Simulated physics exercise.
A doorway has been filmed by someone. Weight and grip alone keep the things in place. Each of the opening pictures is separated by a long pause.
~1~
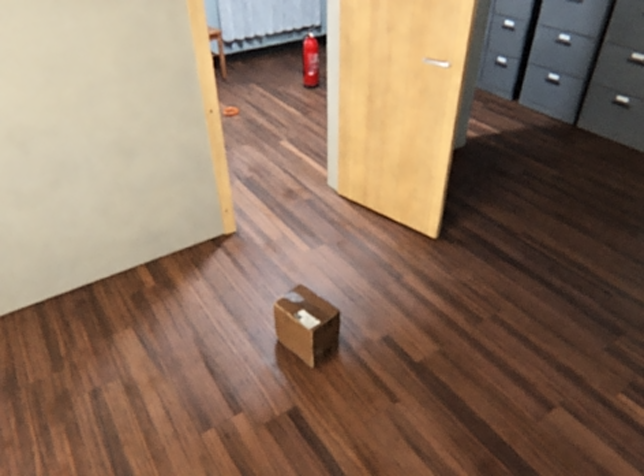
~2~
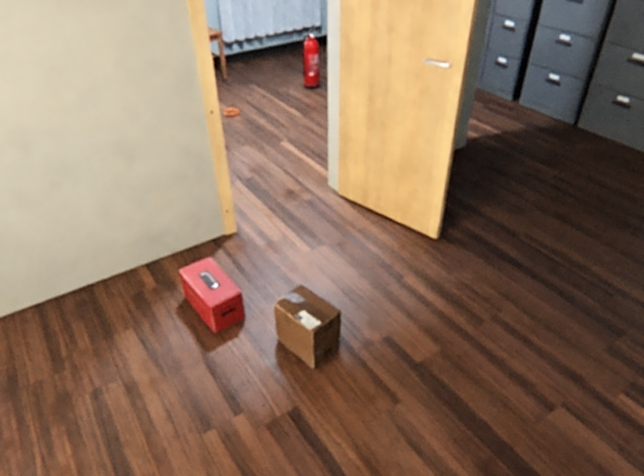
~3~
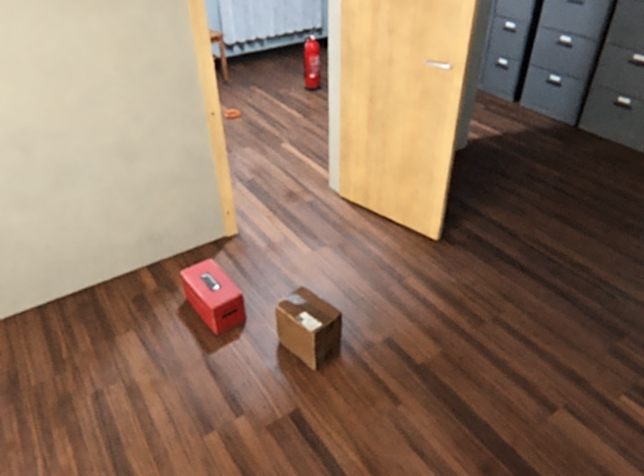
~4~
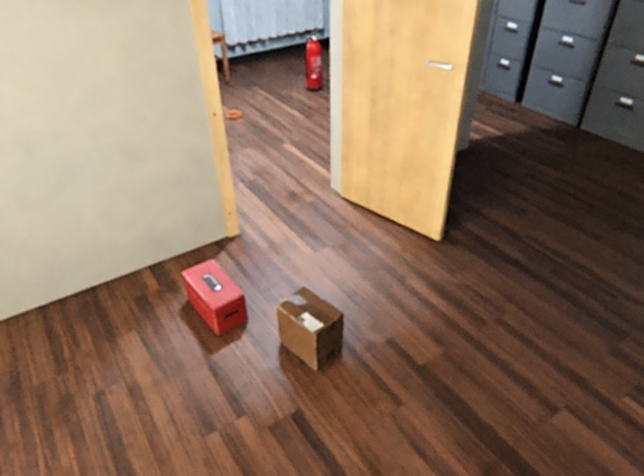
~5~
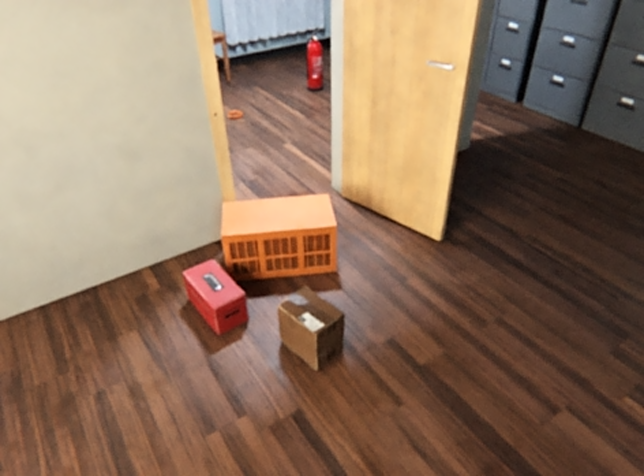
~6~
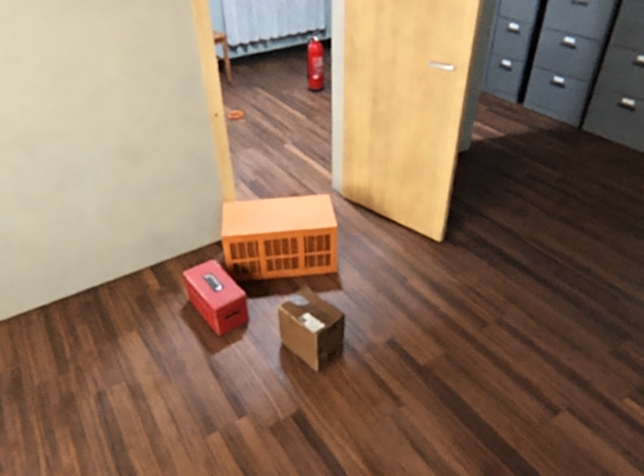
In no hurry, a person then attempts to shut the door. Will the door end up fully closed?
The attempt is thwarted.
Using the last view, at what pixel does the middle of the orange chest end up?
Looks like it settles somewhere around (271, 237).
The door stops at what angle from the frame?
Roughly 50 degrees open.
Then, 0.60 s on from there, open by 90°.
Then, 1.00 s on from there, open by 70°.
Then, 1.40 s on from there, open by 51°; orange chest shifted a little near (275, 237).
In the end, open by 49°; all 3 unmoved. At the end, from the last picture's camera, orange chest near (271, 237).
